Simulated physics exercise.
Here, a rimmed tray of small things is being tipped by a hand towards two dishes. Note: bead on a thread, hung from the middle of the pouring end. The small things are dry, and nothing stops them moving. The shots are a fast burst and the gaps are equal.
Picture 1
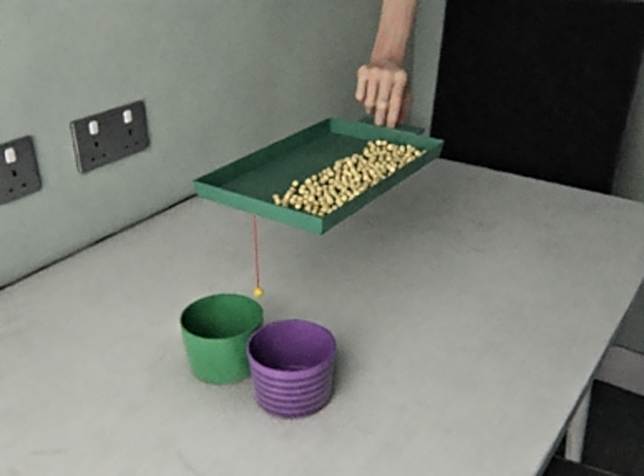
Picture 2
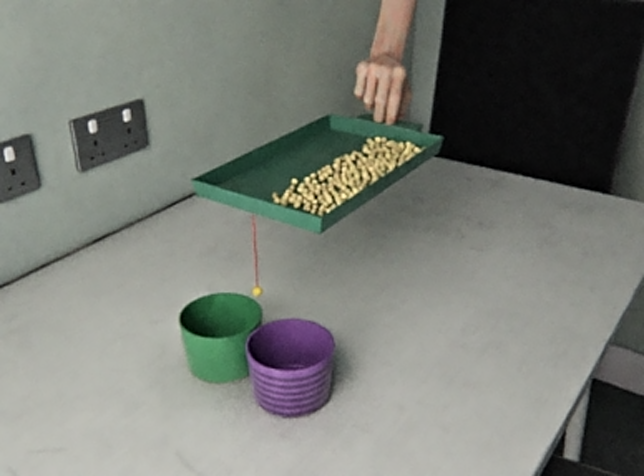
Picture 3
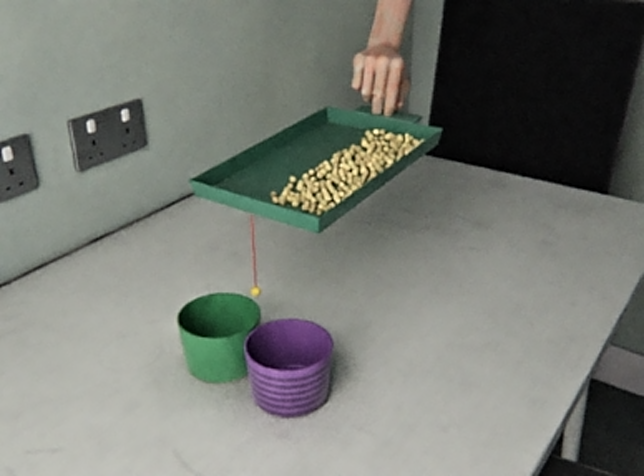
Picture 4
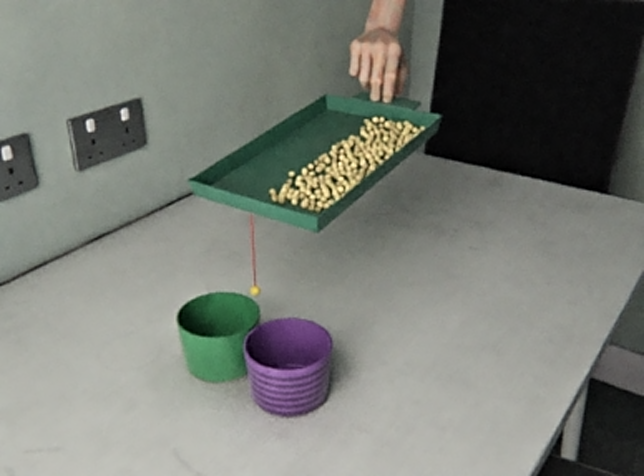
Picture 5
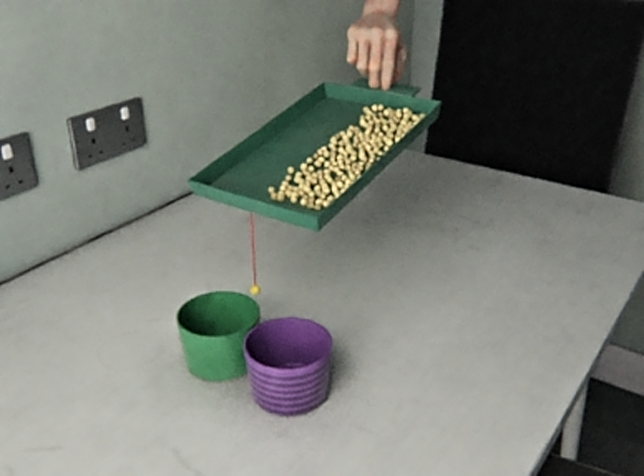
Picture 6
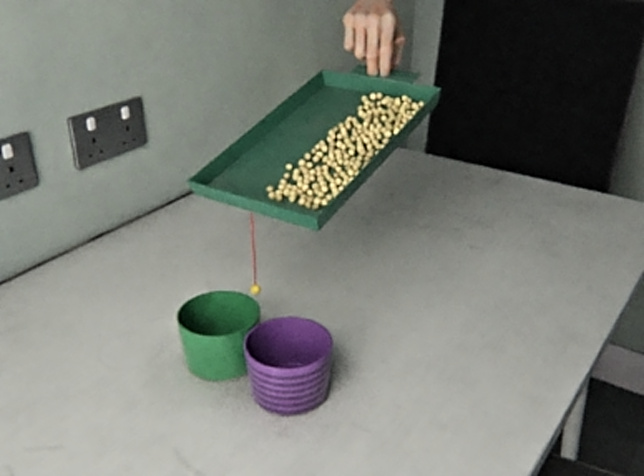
At first, a hand holds a green rimmed tray of soya beans nearly level above a green dish and a purple dish, with a yellow bead hanging on a red thread. Then the hand steadily raises the far end, tilting the tray a little, while the beans stay heaped along its right side.
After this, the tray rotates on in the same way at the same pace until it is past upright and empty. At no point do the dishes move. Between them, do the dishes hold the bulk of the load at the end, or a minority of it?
They hold the bulk.
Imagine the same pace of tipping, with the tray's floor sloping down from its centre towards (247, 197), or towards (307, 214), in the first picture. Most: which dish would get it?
First try: The dish to the left; second try: The dish to the right.
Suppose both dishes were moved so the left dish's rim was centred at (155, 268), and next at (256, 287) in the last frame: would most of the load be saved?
For the two tries in order: Not as much as half, not as much as half.
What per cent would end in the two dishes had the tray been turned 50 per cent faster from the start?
I'd put it near 70 per cent.
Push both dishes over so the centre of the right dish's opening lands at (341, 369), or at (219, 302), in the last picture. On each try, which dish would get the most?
Taking the places in turn, it's the left side and then the right side.
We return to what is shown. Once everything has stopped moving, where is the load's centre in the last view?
Roughly pixel (218, 363).
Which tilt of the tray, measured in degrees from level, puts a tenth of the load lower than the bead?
Angle: Close to 100°.
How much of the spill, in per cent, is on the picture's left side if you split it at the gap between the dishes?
Around 100 %.
Soon, tray tipped steeply; nearly all on the tray; a stray few in the air.
A while on, tray tipped right over; nearly all on the tray; a stray few in the right dish; a stray few in the left dish; a stray few outside both; a stray few in the air.
Towards the end, tray tipped past a quarter turn; about a quarter in the right dish; about half in the left dish; about a third outside both.
Finally, tray tipped past a quarter turn; about a quarter in the right dish; about half in the left dish; about a third outside both.
